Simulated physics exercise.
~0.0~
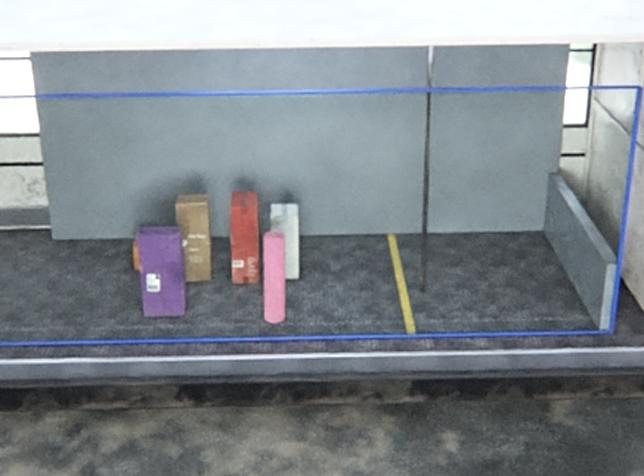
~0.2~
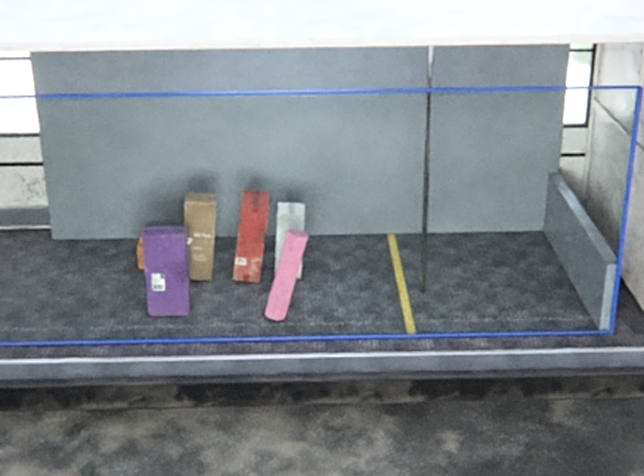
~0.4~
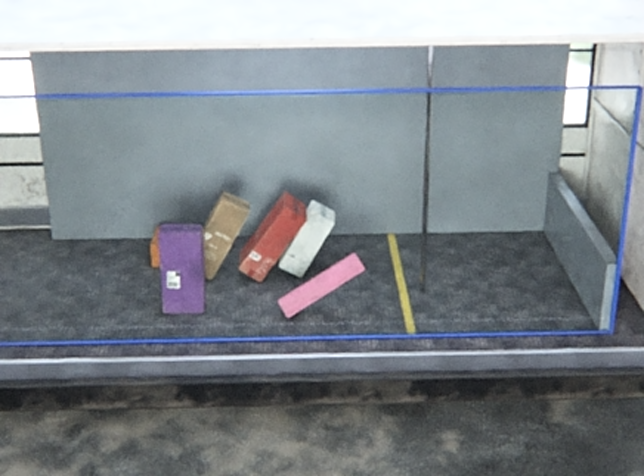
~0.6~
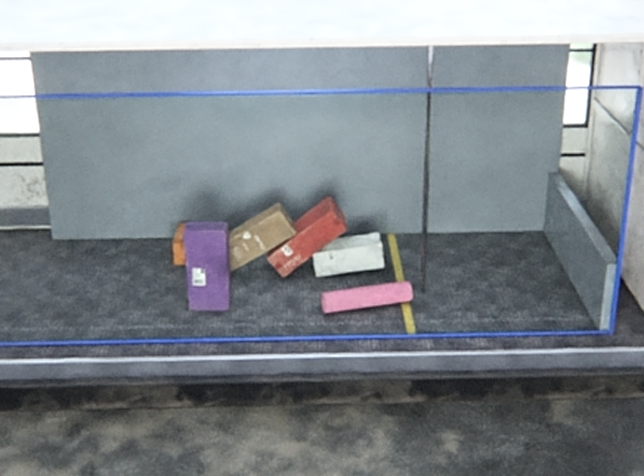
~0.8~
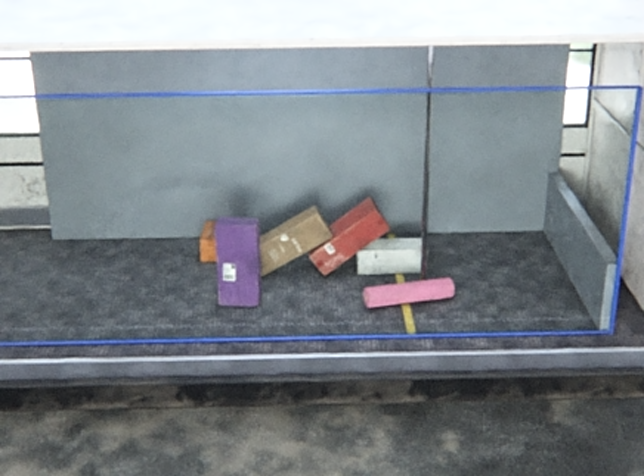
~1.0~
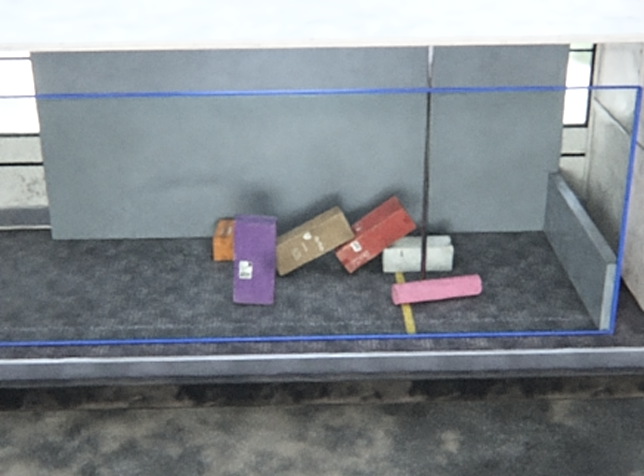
A pink roll and several upright boxes on a dark floor tipped and slid to the right, the pink and white pieces ending on their sides across the yellow line, while the leaning red box, brown box, upright purple box and orange carton stayed short of it.
